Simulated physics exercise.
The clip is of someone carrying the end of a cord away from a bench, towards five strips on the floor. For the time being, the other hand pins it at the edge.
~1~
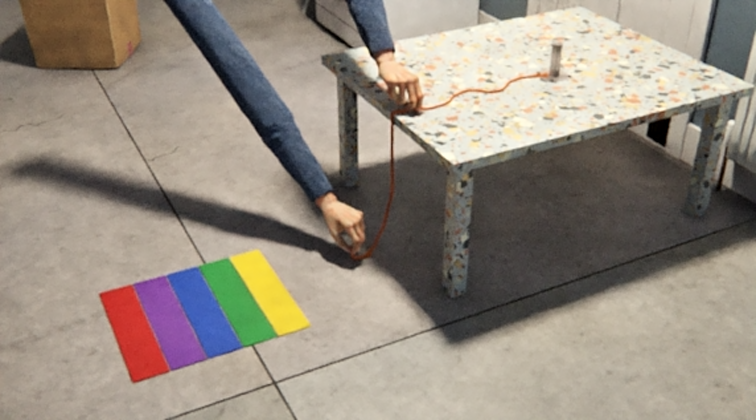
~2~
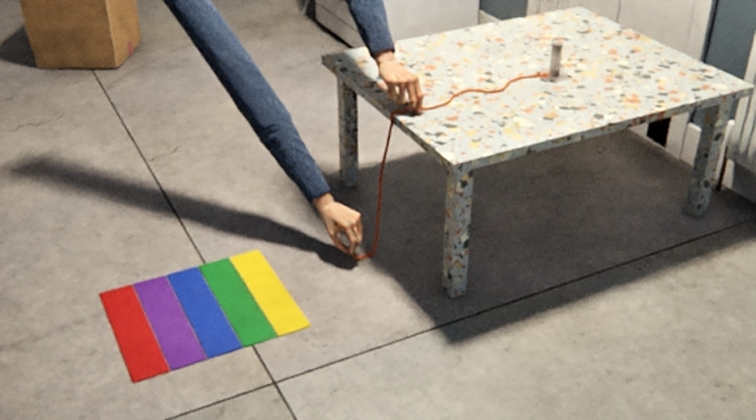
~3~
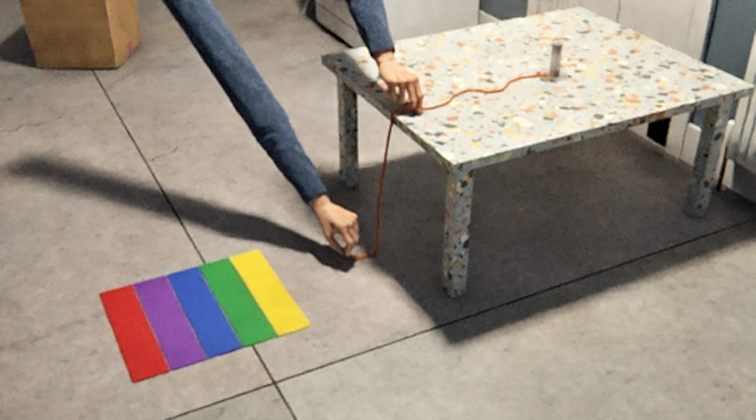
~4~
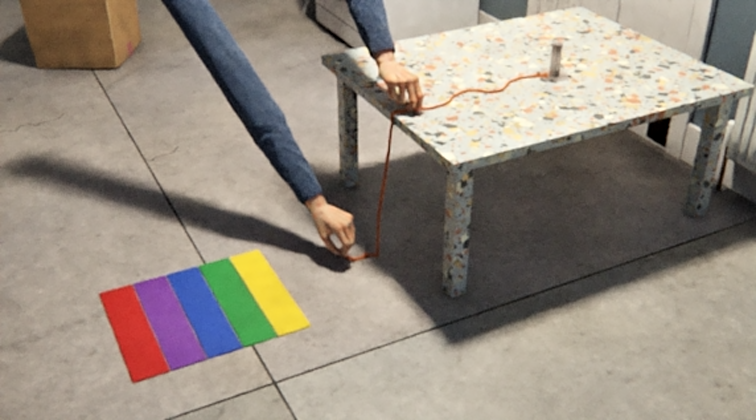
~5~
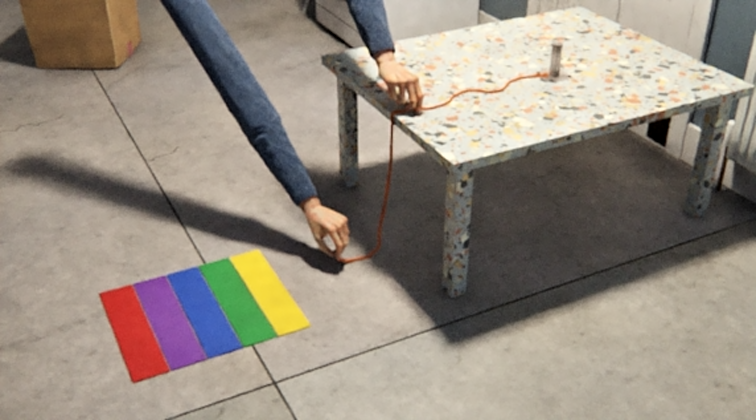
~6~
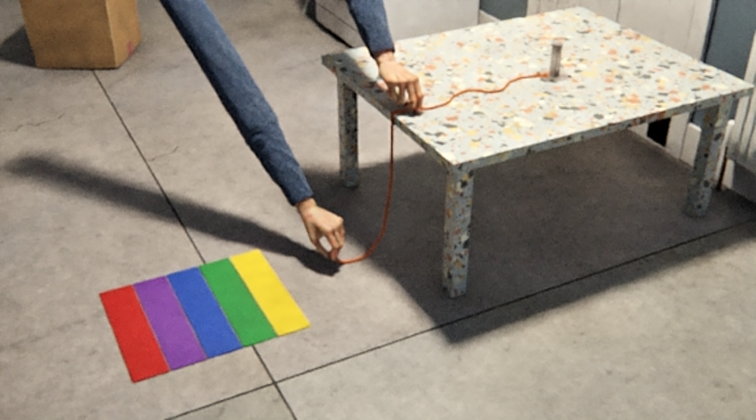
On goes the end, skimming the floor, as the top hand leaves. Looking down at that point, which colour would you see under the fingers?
You would see green.
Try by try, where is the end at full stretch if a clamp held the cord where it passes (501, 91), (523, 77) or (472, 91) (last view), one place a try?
(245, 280), (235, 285) and (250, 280).
Soon after, end near (297, 266); short of the strips.
Then, end near (257, 277); over yellow.
At full stretch, end near (233, 284); over green. The end stops over the green strip.
